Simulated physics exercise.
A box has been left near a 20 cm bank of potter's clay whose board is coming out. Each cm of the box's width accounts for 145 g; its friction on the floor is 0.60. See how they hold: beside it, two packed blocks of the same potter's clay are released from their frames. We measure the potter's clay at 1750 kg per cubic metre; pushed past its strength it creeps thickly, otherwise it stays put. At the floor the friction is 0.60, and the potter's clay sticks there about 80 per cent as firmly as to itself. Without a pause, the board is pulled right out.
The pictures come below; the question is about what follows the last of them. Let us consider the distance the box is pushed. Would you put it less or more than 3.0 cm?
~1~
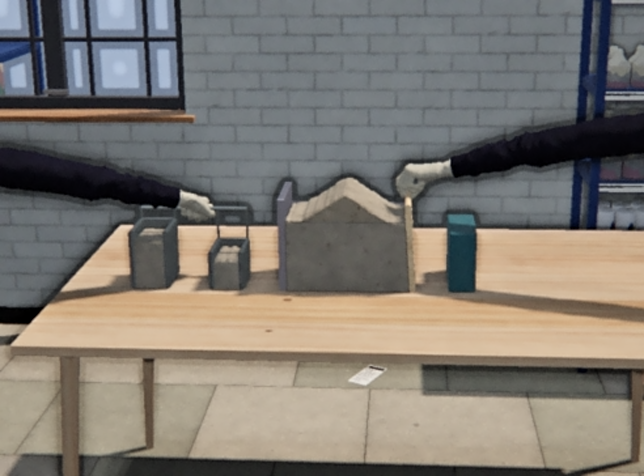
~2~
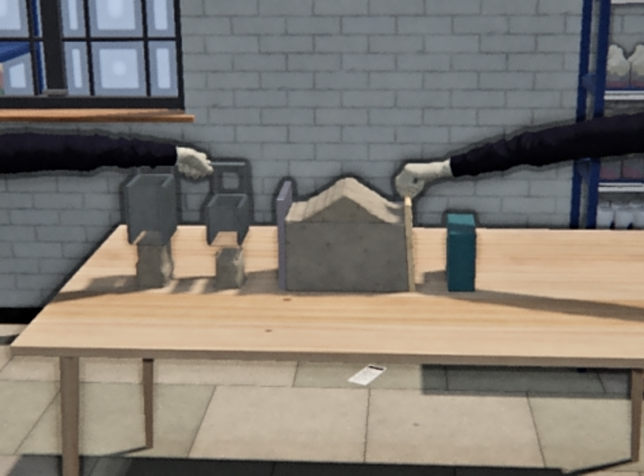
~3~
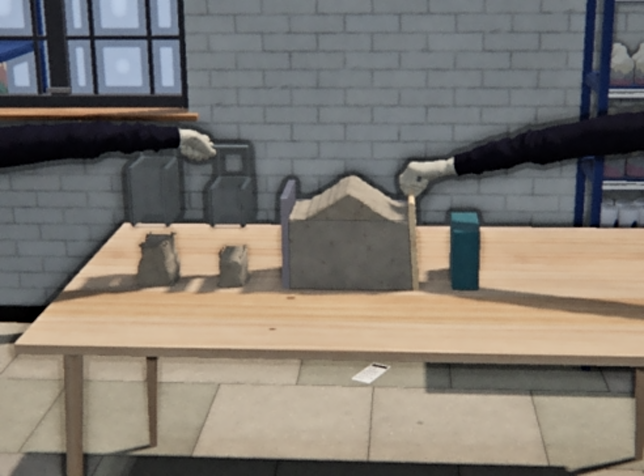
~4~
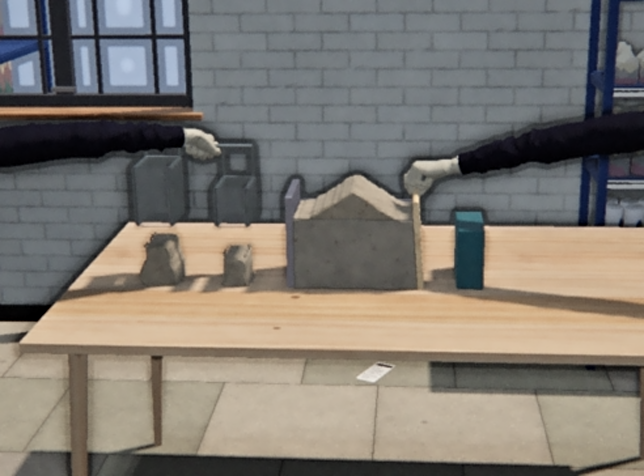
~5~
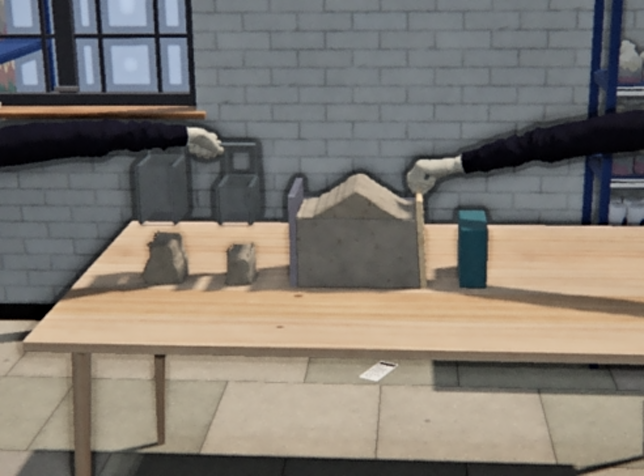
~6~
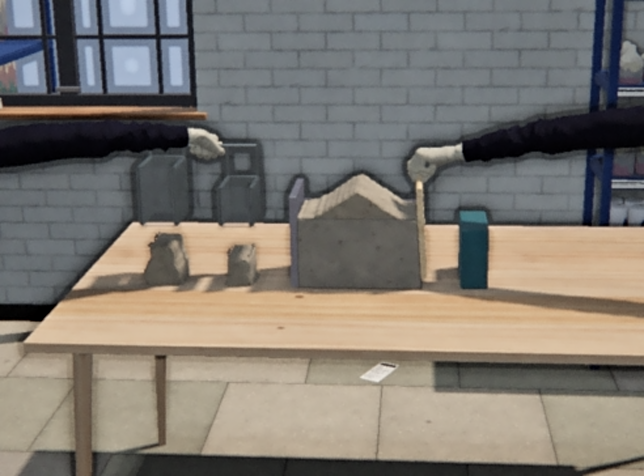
I would put it less.
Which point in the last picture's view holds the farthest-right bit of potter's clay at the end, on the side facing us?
It sits close to (463, 278) in the last picture.
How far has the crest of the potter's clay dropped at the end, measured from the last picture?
By my estimate, near 6.0 cm.
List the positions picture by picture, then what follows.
Top of the board at (406, 222), not yet moved; crest of the potter's clay at (350, 197); block heights 14 cm, 8.7 cm (left to right), in the first picture.
Top of the board at (405, 222), not yet moved; crest of the potter's clay at (349, 197); block heights 13 cm, 8.7 cm (left to right), in the second picture.
Top of the board at (409, 220), not yet moved; crest of the potter's clay at (353, 195); block heights 12 cm, 8.7 cm (left to right), in the third picture.
Top of the board at (414, 219), not yet moved; crest of the potter's clay at (357, 194); block heights 12 cm, 8.7 cm (left to right), in the fourth picture.
Top of the board at (417, 218), not yet moved; crest of the potter's clay at (360, 193); block heights 12 cm, 8.7 cm (left to right), in the fifth picture.
Top of the board at (417, 206), moved 3.6 cm; crest of the potter's clay at (362, 194); block heights 12 cm, 8.7 cm (left to right), in the sixth picture.
Last picture + 0.20 s, the box has not moved.
Last picture + 0.45 s, the box has not moved.
Last picture + 0.70 s, the box has been pushed 9 mm.
Last picture + 0.94 s, the box has been pushed 9 mm.
Last picture + 0.99 s, the box has been pushed 9 mm.
